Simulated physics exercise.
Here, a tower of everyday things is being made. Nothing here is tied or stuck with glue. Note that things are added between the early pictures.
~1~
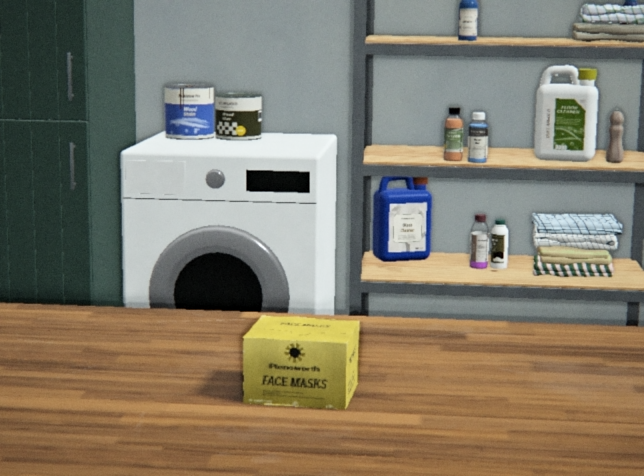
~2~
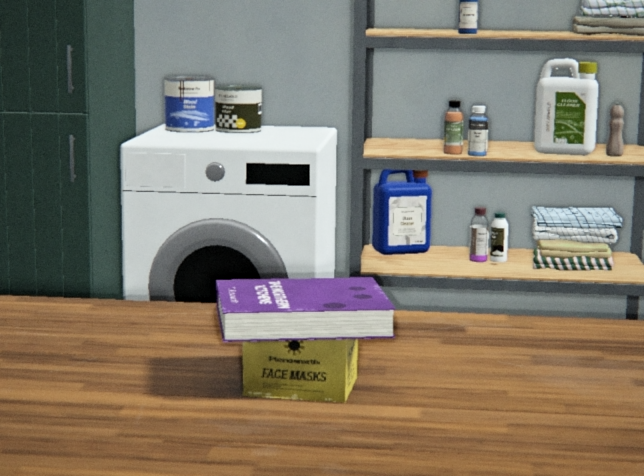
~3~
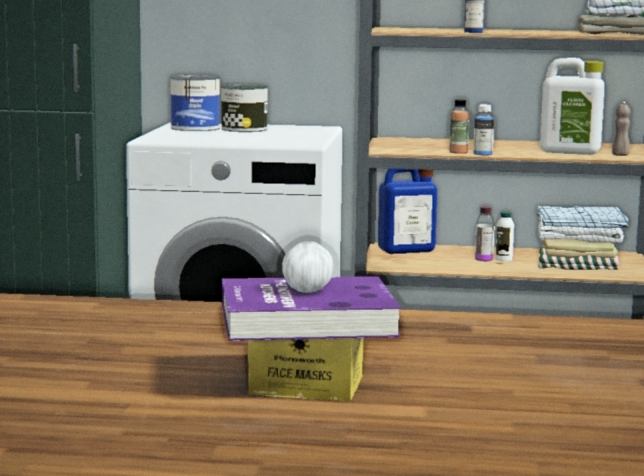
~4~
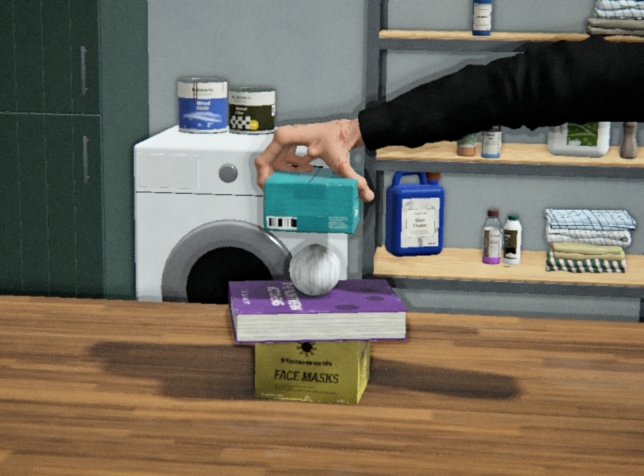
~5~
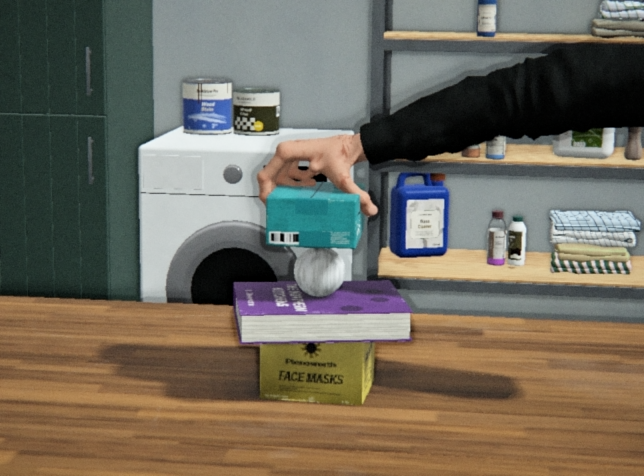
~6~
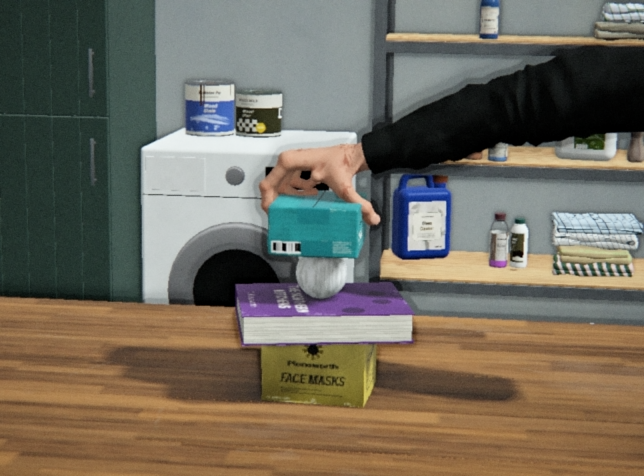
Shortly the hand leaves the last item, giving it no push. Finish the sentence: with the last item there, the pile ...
The pile topples.
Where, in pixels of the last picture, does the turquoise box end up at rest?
Roughly at pixel (160, 363).
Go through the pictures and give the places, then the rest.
The last thing is not in view yet, in the first picture.
The last thing is not in view yet, in the second picture.
The last thing is not in view yet; yellow box (307, 353), in the third picture.
Still above its spot; turquoise box (315, 199); purple book (315, 309), in the fourth picture.
Still above its spot; turquoise box (317, 214); white onion (320, 271), in the fifth picture.
In place under the hand; turquoise box (319, 223); yellow box (321, 359), in the sixth picture.
Then, 0.60 s on from there, turquoise box now fallen.
Then, 0.90 s on from there, things are still on the move.
In the end, fallen, turquoise box; the other 3 unmoved. At the end, from the last picture's camera, turquoise box near (159, 364). The pile comes apart.
